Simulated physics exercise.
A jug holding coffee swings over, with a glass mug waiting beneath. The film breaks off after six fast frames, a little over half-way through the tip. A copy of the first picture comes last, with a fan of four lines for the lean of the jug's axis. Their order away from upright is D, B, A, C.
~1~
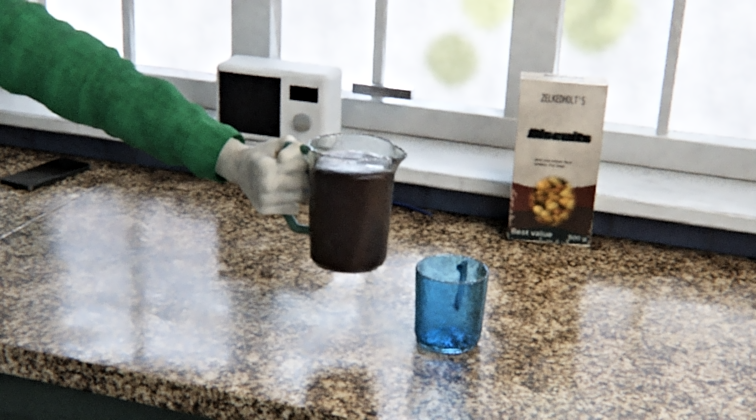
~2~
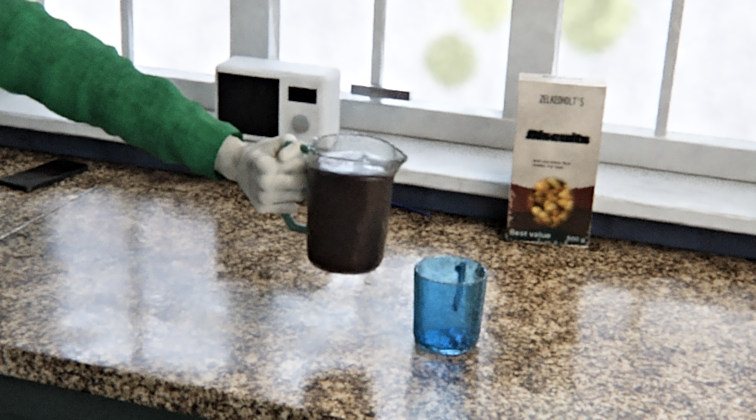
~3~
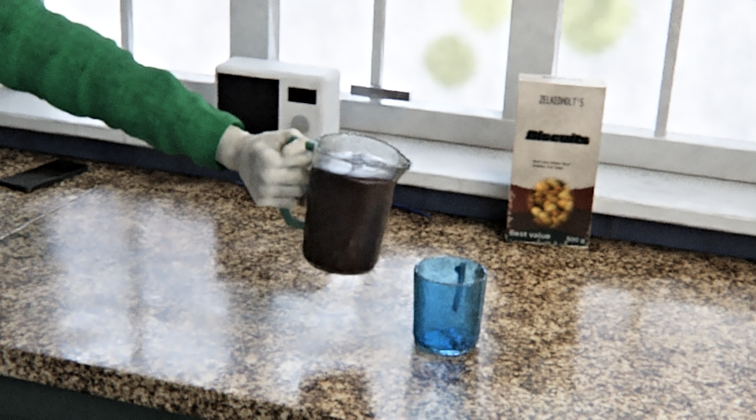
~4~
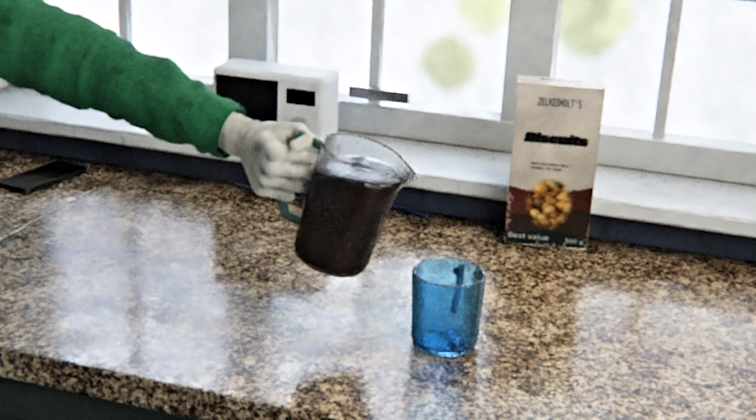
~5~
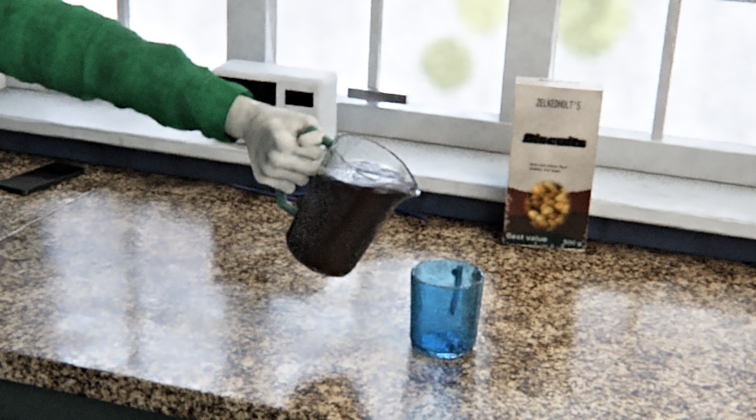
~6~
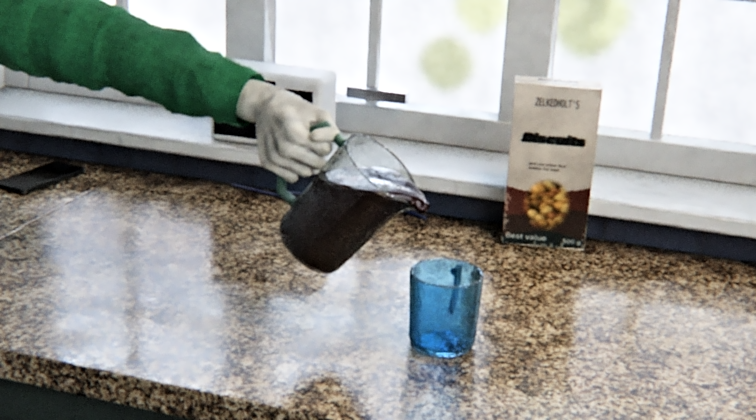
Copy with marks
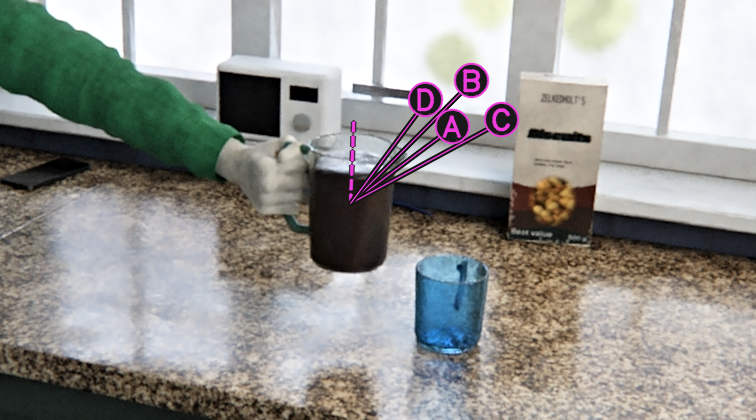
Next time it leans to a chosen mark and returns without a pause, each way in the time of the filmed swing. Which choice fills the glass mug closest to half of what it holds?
Go for C.
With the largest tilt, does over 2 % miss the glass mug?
No.
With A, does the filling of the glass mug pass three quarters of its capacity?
No.
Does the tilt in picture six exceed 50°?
No, it does not.
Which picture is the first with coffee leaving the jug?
In picture 6.
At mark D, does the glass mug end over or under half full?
Under half.
In magenta, A at (439, 137); B at (460, 93); C at (487, 129); D at (416, 114).
With A, the glass mug ends with about 35 % of what it can hold.
With B, the glass mug ends with about 22 % of what it can hold.
With C, the glass mug ends with about 50 % of what it can hold.
With D, the glass mug ends with about 12 % of what it can hold.
